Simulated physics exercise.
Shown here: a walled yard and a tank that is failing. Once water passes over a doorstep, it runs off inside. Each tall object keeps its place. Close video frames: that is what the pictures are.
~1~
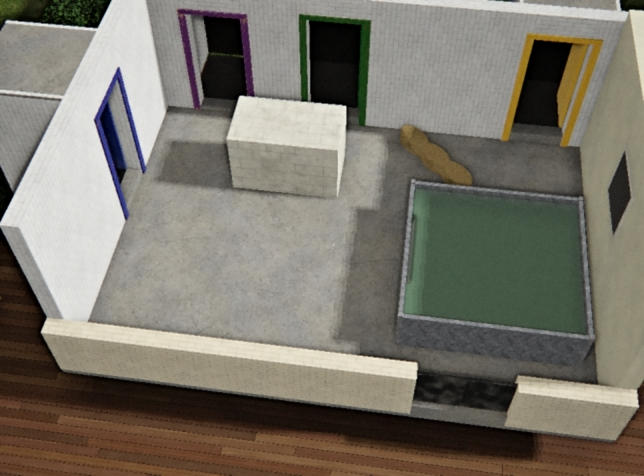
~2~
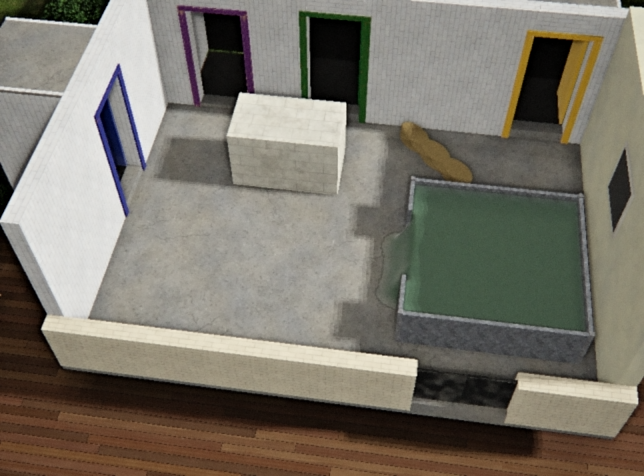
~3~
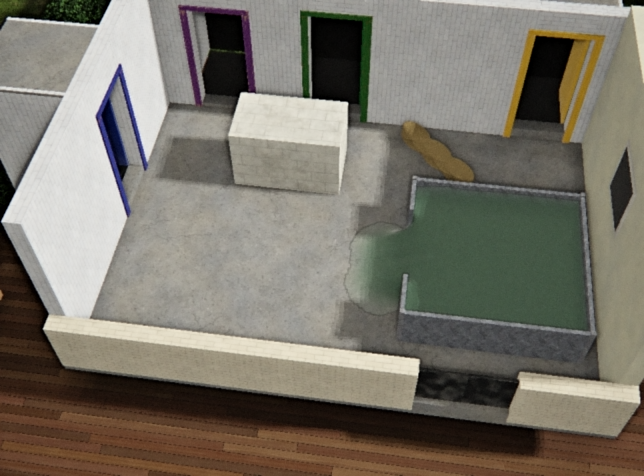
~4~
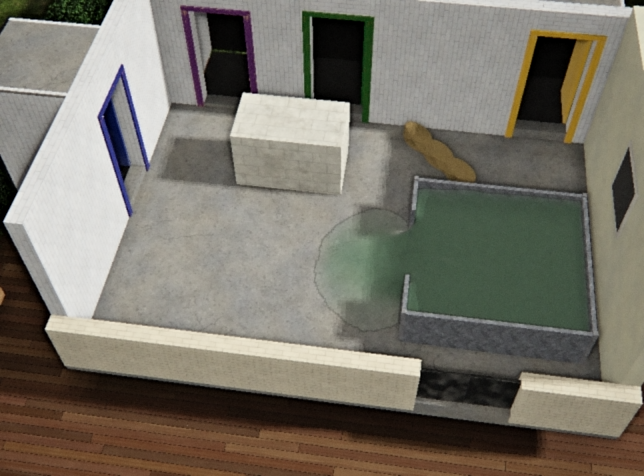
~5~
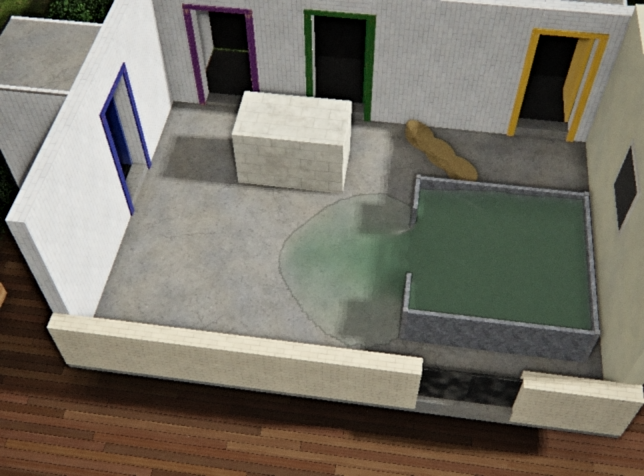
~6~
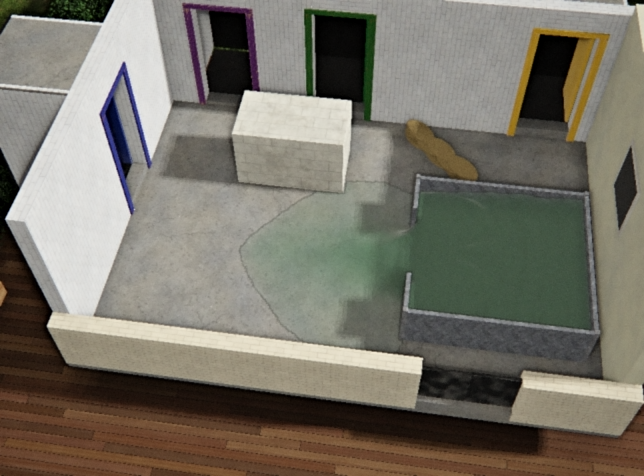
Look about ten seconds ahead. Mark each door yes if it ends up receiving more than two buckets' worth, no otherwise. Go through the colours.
Blue door - yes, green door - no, yellow door - no, purple door - yes.
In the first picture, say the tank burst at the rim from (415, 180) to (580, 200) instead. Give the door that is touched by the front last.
It would be the blue one.
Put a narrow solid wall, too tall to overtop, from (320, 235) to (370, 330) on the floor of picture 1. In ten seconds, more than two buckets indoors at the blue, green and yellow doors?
After that: Blue stays shy of it; green tops the mark; yellow stays shy of it.
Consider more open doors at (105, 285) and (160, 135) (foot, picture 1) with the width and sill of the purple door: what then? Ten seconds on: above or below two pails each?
First: Gets beyond it. Second: Gets beyond it.
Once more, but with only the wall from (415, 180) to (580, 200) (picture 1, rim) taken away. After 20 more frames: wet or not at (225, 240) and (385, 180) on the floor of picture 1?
Unwetted, then submerged.
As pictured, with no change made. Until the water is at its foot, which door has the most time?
Result: The yellow one.
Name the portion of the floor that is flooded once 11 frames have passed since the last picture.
55 %, roughly.
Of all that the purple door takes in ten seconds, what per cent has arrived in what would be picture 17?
About 0 %.
A moment on, water covers 45 % of the floor; the blue door not reached, the green door not reached, the yellow door not reached, the purple door not reached.
Next, water covers 55 % of the floor; the blue door under two buckets in, the green door not reached, the yellow door not reached, the purple door not reached.
Then, water covers 60 % of the floor; the blue door far over two buckets in, the green door wet at the sill, nothing in, the yellow door not reached, the purple door wet at the sill, nothing in.
Later, water covers 75 % of the floor; the blue door far over two buckets in, the green door wet at the sill, nothing in, the yellow door not reached, the purple door over two buckets in.
In the end, water covers 95 % of the floor; the blue door far over two buckets in, the green door wet at the sill, nothing in, the yellow door wet at the sill, nothing in, the purple door far over two buckets in.
